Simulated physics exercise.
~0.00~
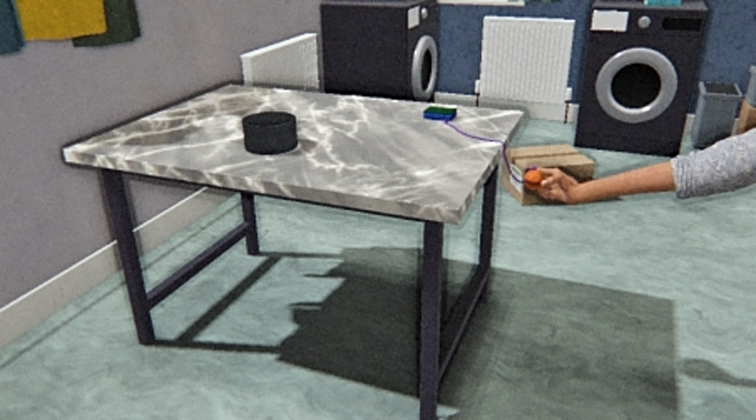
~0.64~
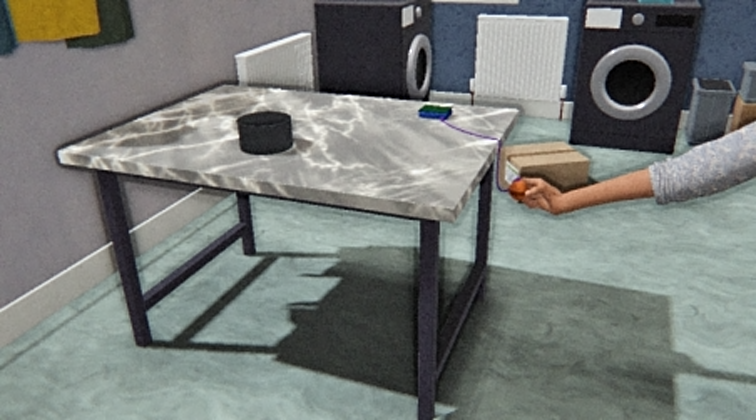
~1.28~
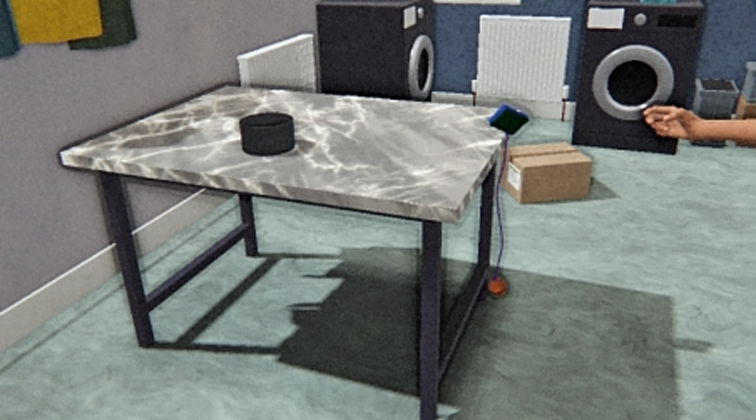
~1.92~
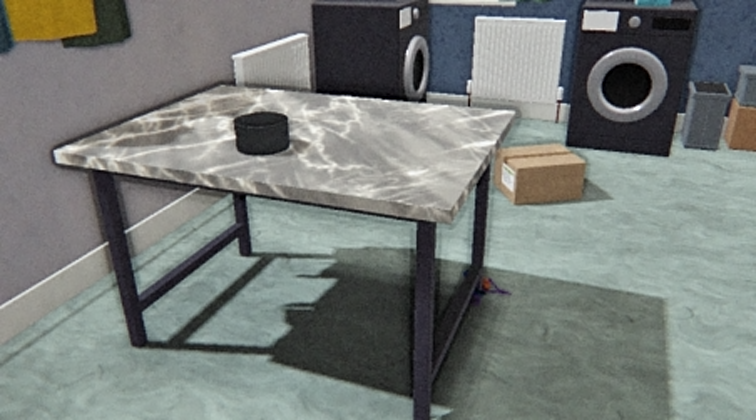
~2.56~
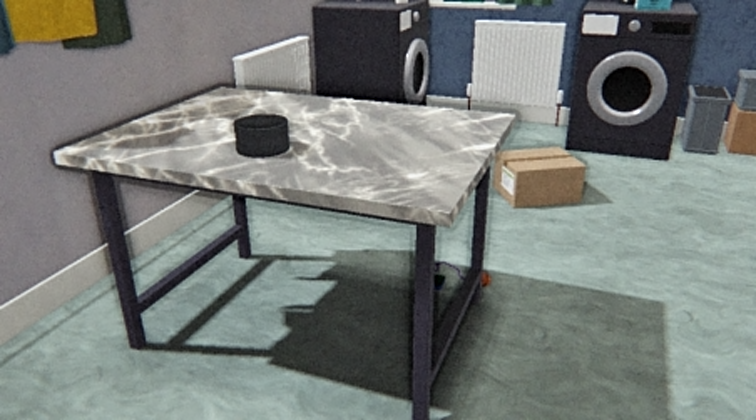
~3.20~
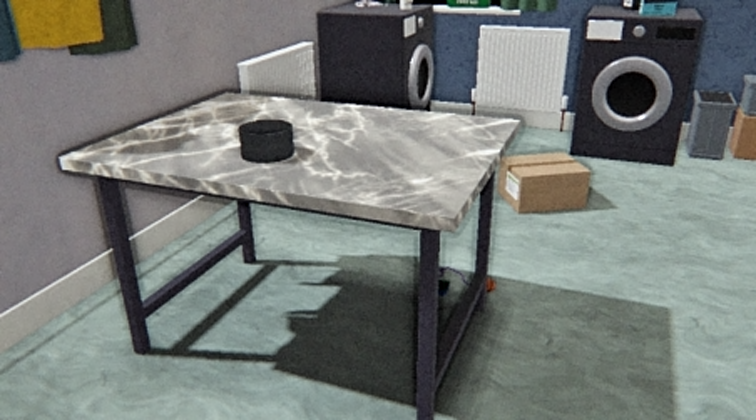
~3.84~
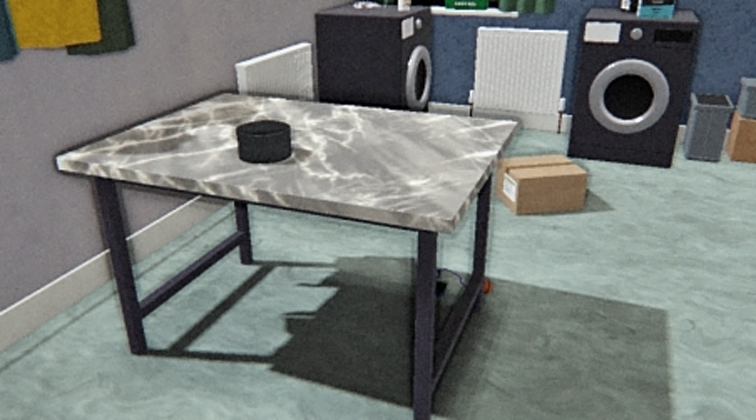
A hand held an orange ball tied by a string to a small blue and green sponge on a marble-topped table, then let go. The ball dropped to the floor, dragging the sponge over the edge after it, while the black pot stayed put.
